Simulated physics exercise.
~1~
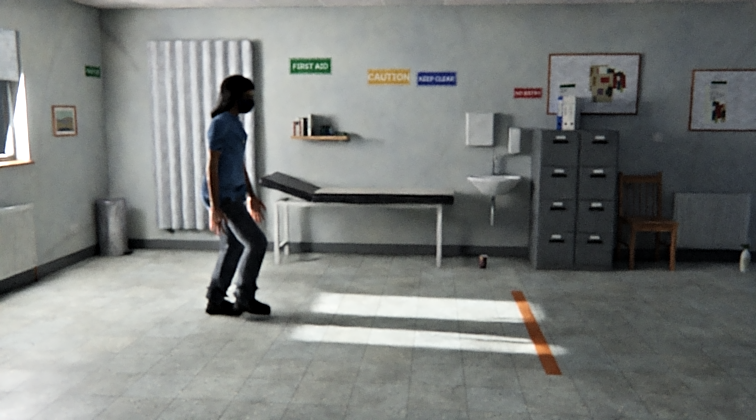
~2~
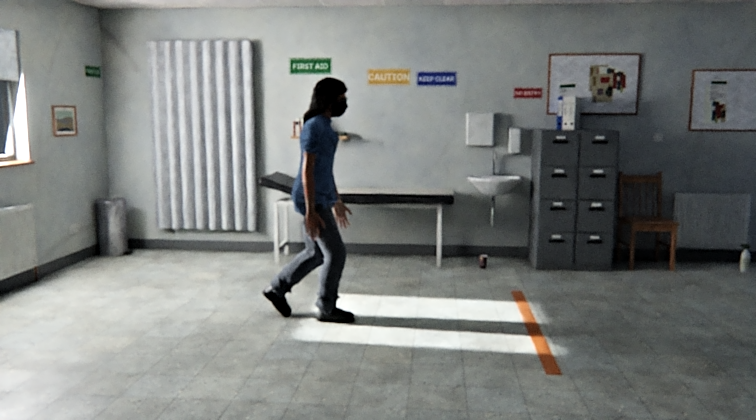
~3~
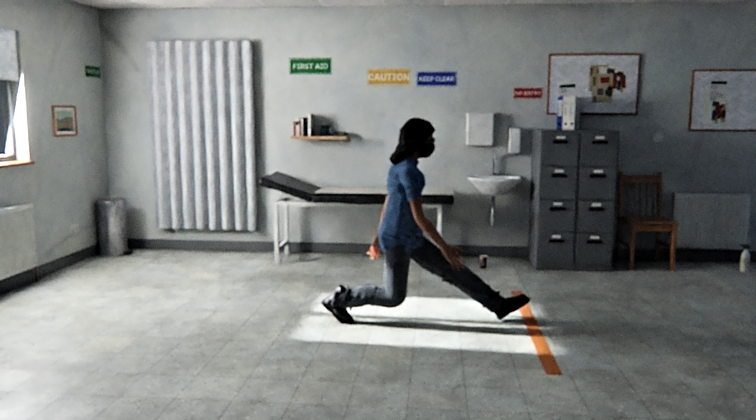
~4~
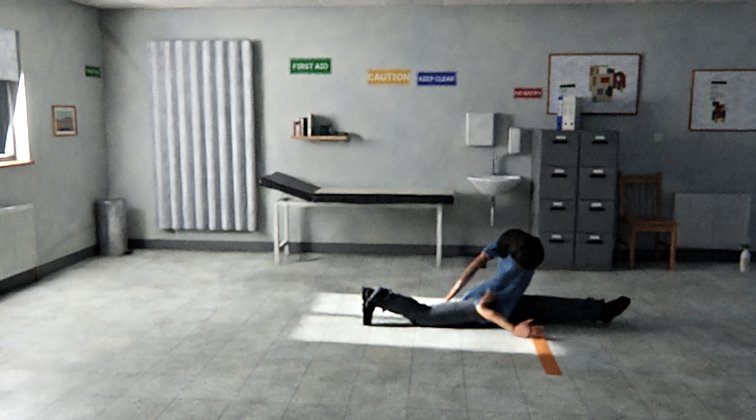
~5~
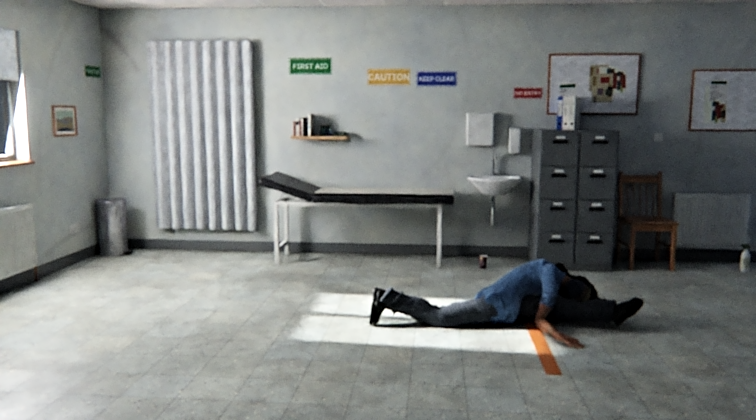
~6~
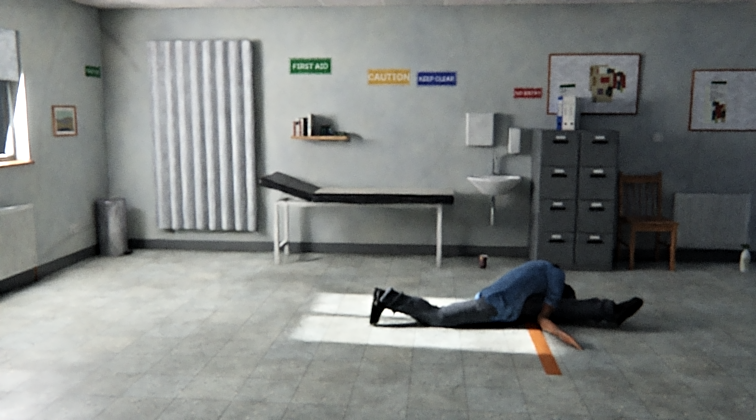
The clip opens on a grey first-aid room with an examination couch, a sink and filing cabinets, where a dark-haired person in a blue shirt and jeans walks right toward a strip of orange tape on the floor. The shopper strides into the patch of sunlight, then sinks into a long lunge, the front foot reaching the tape. The legs slide apart almost flat along the floor, and the torso tips forward with an arm reaching down. The body folds over the front leg and settles, the head past the orange tape and the hips short of it.
